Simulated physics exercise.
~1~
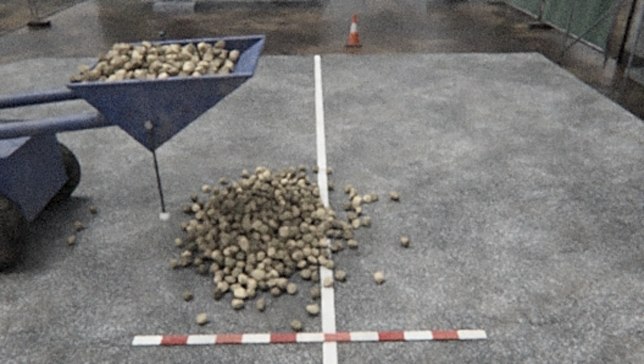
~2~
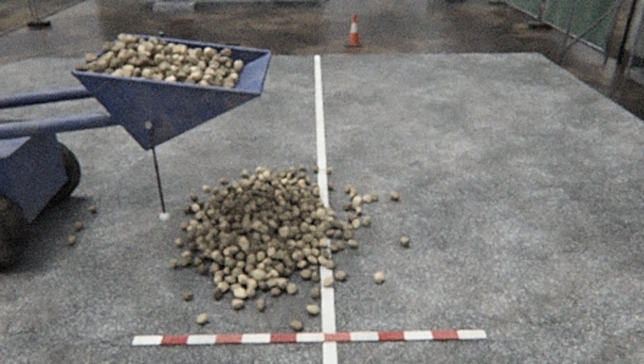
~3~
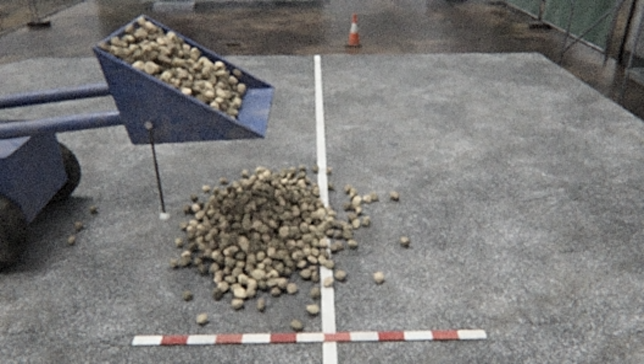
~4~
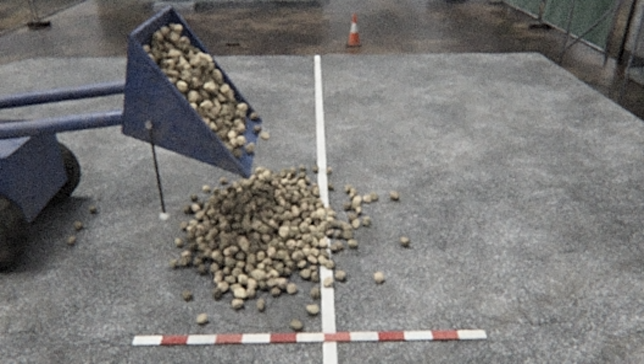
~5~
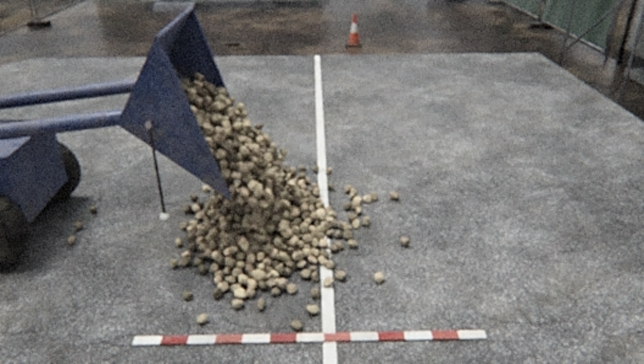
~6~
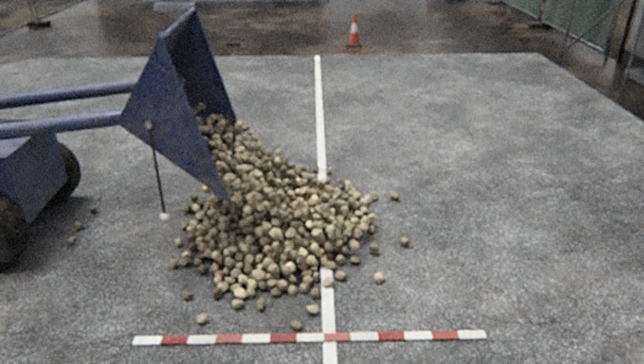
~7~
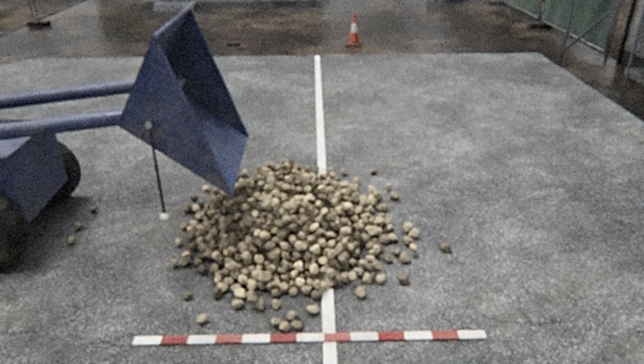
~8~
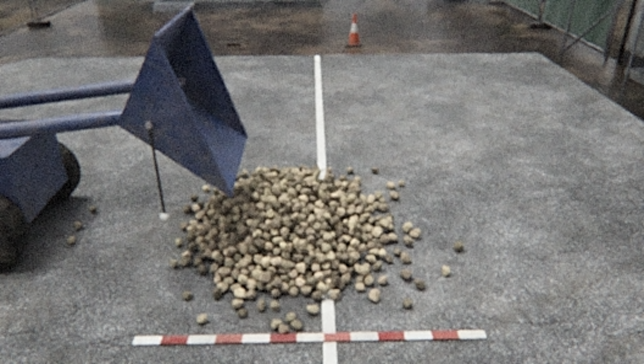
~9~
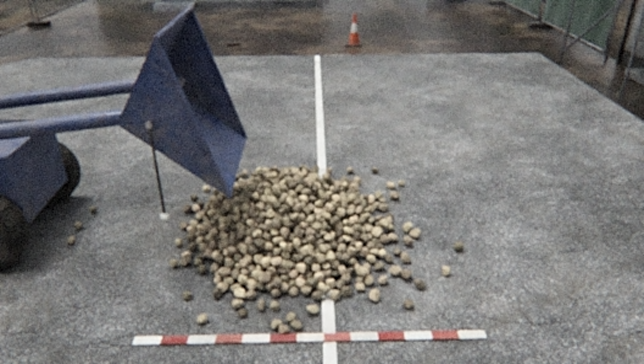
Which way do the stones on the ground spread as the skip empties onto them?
They spread to the right, with more of them ending up across the white line.
We see a blue skip full of pale brown stones tip forward over a loose pile beside a white line on grey ground, pouring its load until it is empty, and the heap ends wider, with more stones spread across the line.
